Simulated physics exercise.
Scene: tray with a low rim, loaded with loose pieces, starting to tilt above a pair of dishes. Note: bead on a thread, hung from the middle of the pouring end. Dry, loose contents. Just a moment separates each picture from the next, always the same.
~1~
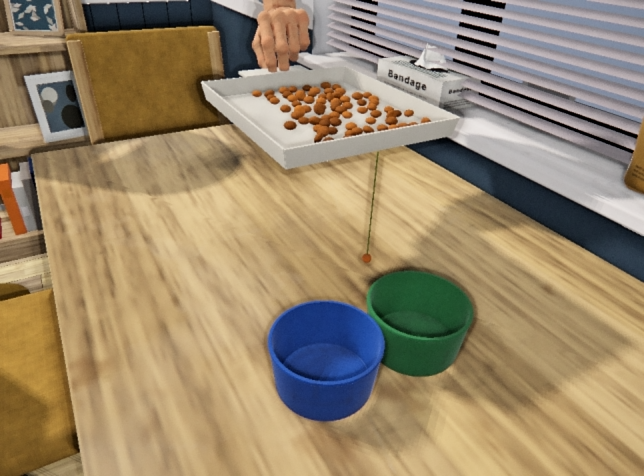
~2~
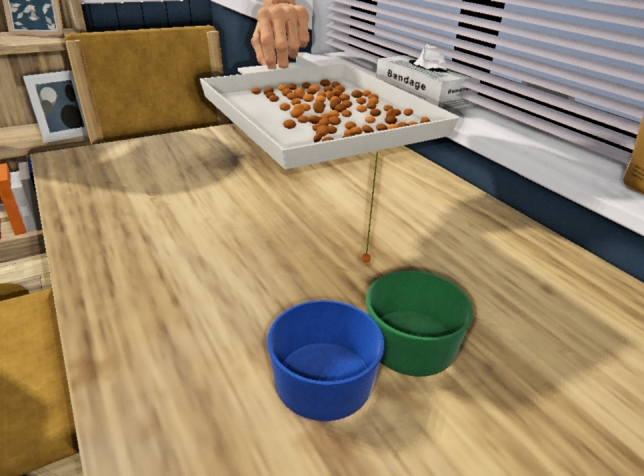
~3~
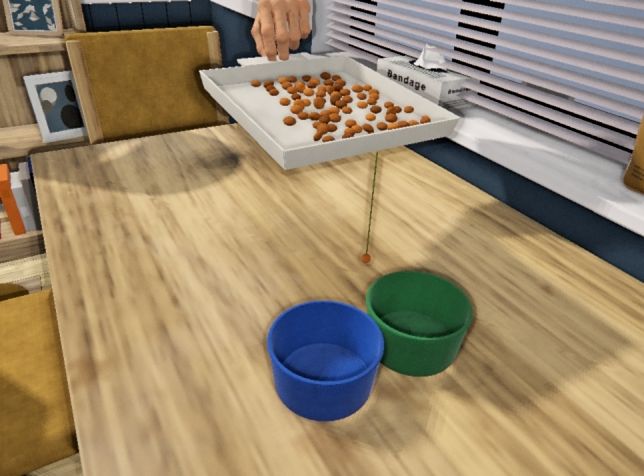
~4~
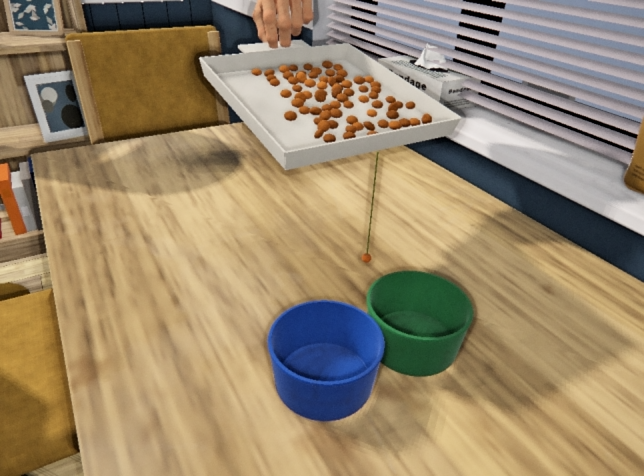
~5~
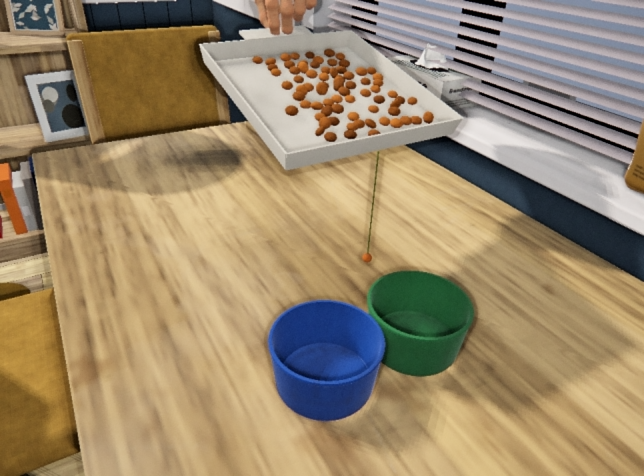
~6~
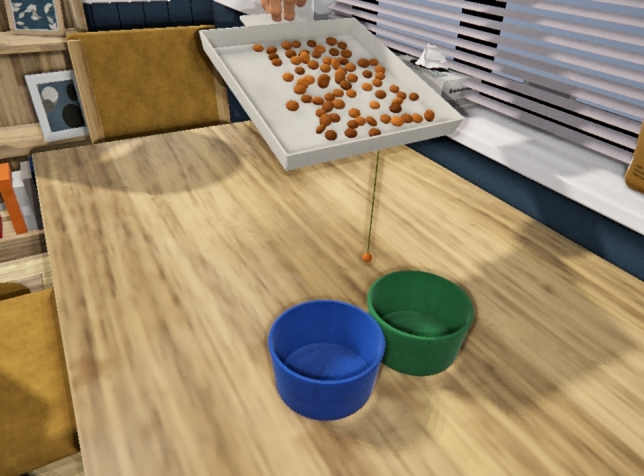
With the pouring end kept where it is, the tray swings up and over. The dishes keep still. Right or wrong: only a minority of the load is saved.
Wrong, most of it is saved.
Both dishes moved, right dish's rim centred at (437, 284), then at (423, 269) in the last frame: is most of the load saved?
Held in all, by try: A larger portion, then a larger portion.
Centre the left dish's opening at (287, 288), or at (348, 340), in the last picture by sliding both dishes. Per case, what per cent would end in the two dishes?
Respectively 10 % and 70 %.
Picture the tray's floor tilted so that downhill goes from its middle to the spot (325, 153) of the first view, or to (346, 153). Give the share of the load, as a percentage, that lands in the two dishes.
Respectively 30 and 50 in a hundred.
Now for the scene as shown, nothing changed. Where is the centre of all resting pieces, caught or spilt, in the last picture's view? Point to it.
(389, 348).
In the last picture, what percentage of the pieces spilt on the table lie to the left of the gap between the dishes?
My estimate is some 50 per cent.
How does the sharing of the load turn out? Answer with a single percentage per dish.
The left dish holds 40 % and the right dish holds 40 %.
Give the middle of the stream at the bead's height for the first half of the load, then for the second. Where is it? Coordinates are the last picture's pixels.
(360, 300), then (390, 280).
Shortly afterwards, tray tipped steeply; the whole lot on the tray.
Next, tray tipped right over; the bulk on the tray; only a few in the left dish; only a few in the right dish; only a few outside both; a little in the air.
Some moments later, tray tipped past a quarter turn; near a third in the left dish; near half in the right dish; near a quarter outside both.
In the end, tray tipped past a quarter turn; near a third in the left dish; near half in the right dish; near a quarter outside both.
